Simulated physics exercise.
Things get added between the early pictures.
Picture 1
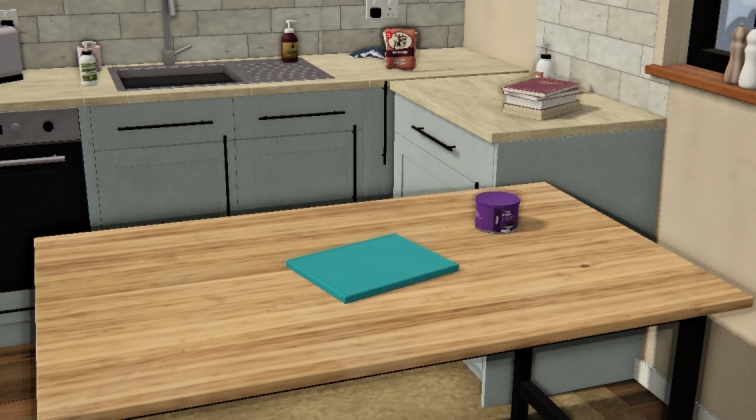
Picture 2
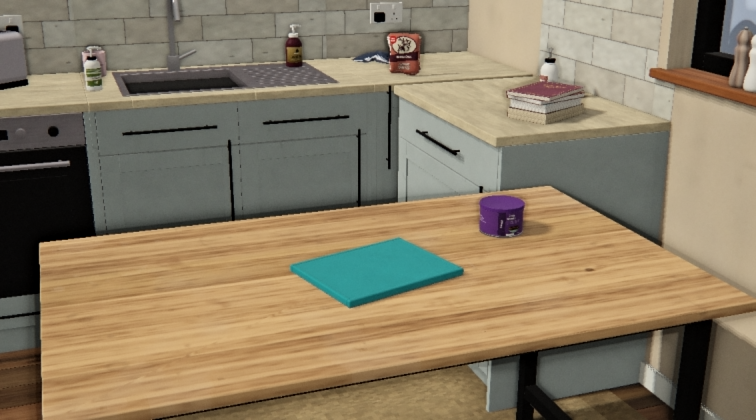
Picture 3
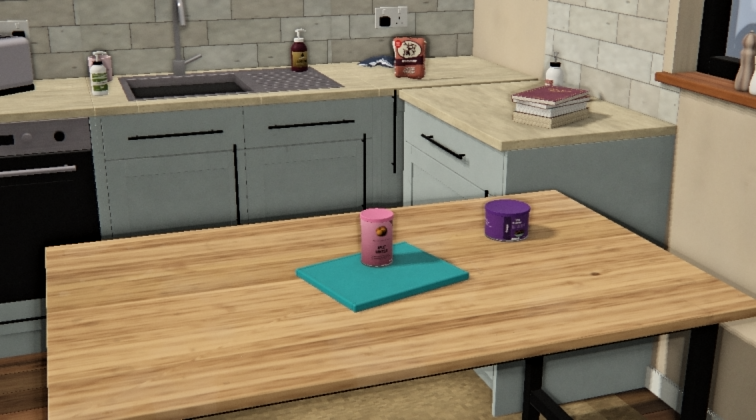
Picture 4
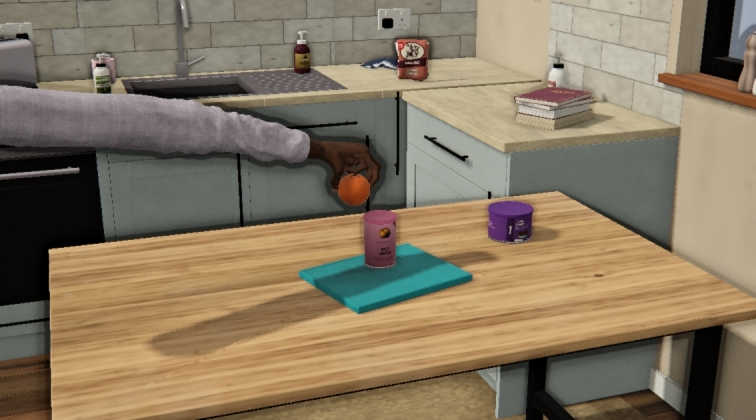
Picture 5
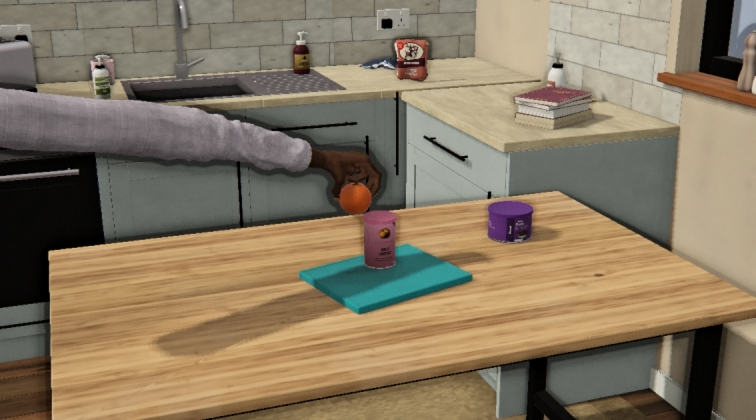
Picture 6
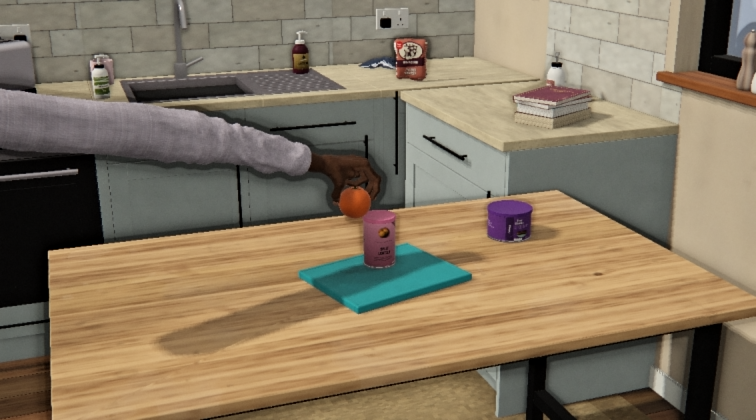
A pink tin appears on the turquoise tray, then a hand lowers an orange tomato beside it.
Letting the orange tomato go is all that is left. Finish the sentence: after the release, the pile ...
After the release, the pile tumbles.
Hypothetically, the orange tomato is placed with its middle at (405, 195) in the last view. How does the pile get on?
Then it comes apart.
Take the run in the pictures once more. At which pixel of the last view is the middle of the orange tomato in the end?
Near (326, 256).
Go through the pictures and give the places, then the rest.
In the first frame, the last thing is not in view yet.
In the second frame, the last thing is not in view yet; purple tub (502, 216).
In the third frame, the last thing is not in view yet; turquoise tray (382, 274).
The fourth frame shows on its way; orange tomato (354, 190); pink tin (380, 240).
The fifth frame shows on its way; orange tomato (356, 198); purple tub (510, 222).
The sixth frame shows set down, still held; orange tomato (355, 203); turquoise tray (385, 276).
Then, 0.30 s past the last view, orange tomato now fallen.
Then, 0.40 s past the last view, things are still on the move.
Then, 0.90 s past the last view, nothing new.
Then, 2.20 s past the last view, orange tomato resting near (326, 255).
Finally, fallen, orange tomato; the other 3 still in place. Final places as the last picture's camera would see them, orange tomato near (326, 255). The pile gives way.
